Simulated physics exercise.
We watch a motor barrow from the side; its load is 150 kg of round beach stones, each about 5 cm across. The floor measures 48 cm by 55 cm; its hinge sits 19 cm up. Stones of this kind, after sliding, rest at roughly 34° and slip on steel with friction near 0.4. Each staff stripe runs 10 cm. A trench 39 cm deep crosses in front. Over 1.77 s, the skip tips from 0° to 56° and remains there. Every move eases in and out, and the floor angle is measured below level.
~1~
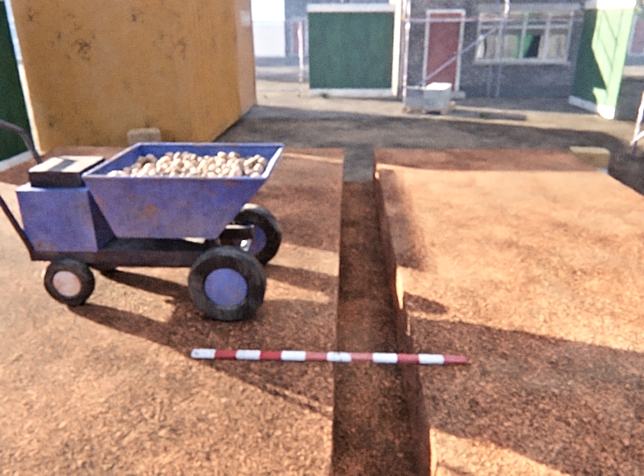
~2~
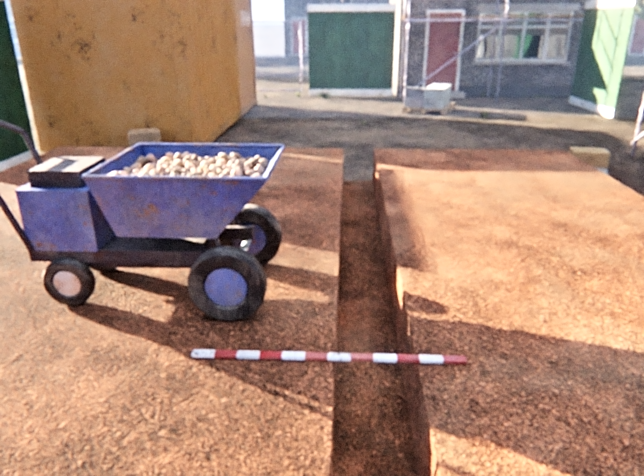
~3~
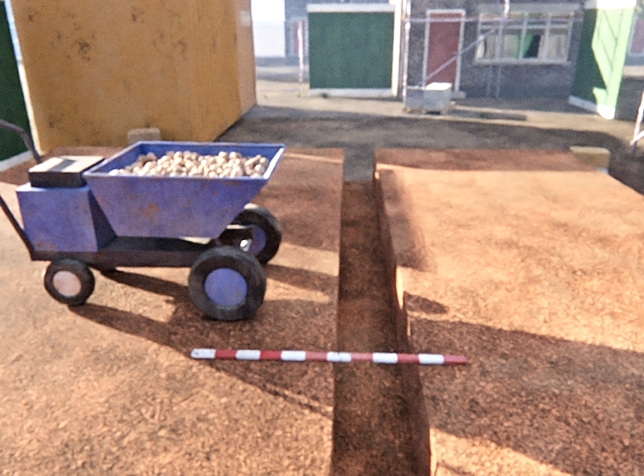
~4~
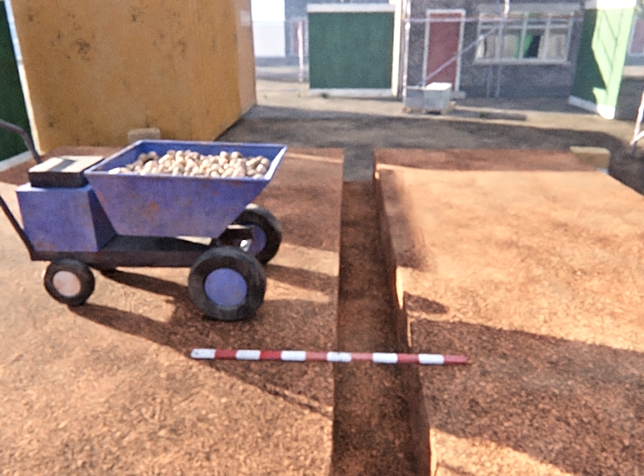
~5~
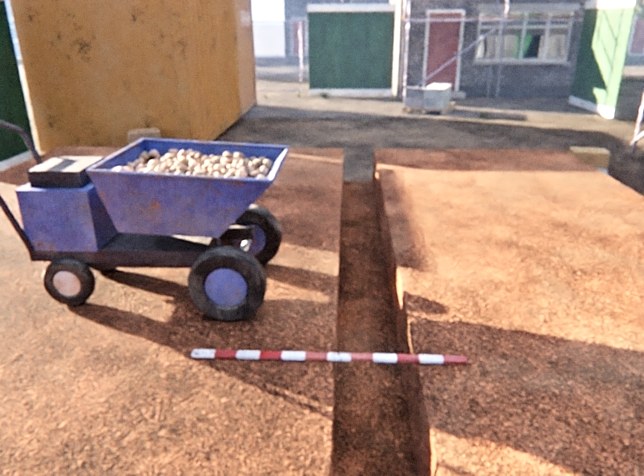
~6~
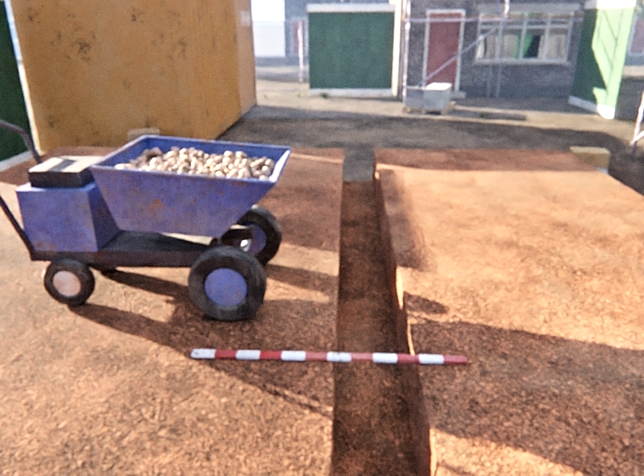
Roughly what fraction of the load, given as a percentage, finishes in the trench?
Some 78 per cent of the stones.
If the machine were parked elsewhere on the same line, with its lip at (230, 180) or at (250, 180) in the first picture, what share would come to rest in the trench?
First place roughly 75%, second roughly 80%.
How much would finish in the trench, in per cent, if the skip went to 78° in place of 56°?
Some 95 in a hundred, I'd say.
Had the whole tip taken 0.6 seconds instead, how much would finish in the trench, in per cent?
I'd put it at some 55 in a hundred.
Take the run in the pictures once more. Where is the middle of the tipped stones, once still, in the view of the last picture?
(372, 339).
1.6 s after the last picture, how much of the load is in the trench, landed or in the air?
Close to 25 per cent at that time.
Then, 1.0 s after the last picture the floor is at 47°, 100 % in the skip; the foremost stones are at (336, 232).
Then, 1.6 s after the last picture the floor is at 56°, 76 % in the skip, 24 % in the trench; the foremost stones are at (400, 315).
Then, 1.9 s after the last picture the floor is at 56°, 52 % in the skip, 44 % in the trench, 4 % past the trench; the foremost stones are at (469, 299).
Then, 3.9 s after the last picture the floor is at 56°, 18 % in the skip, 78 % in the trench, 4 % past the trench; the foremost stones are at (532, 303).
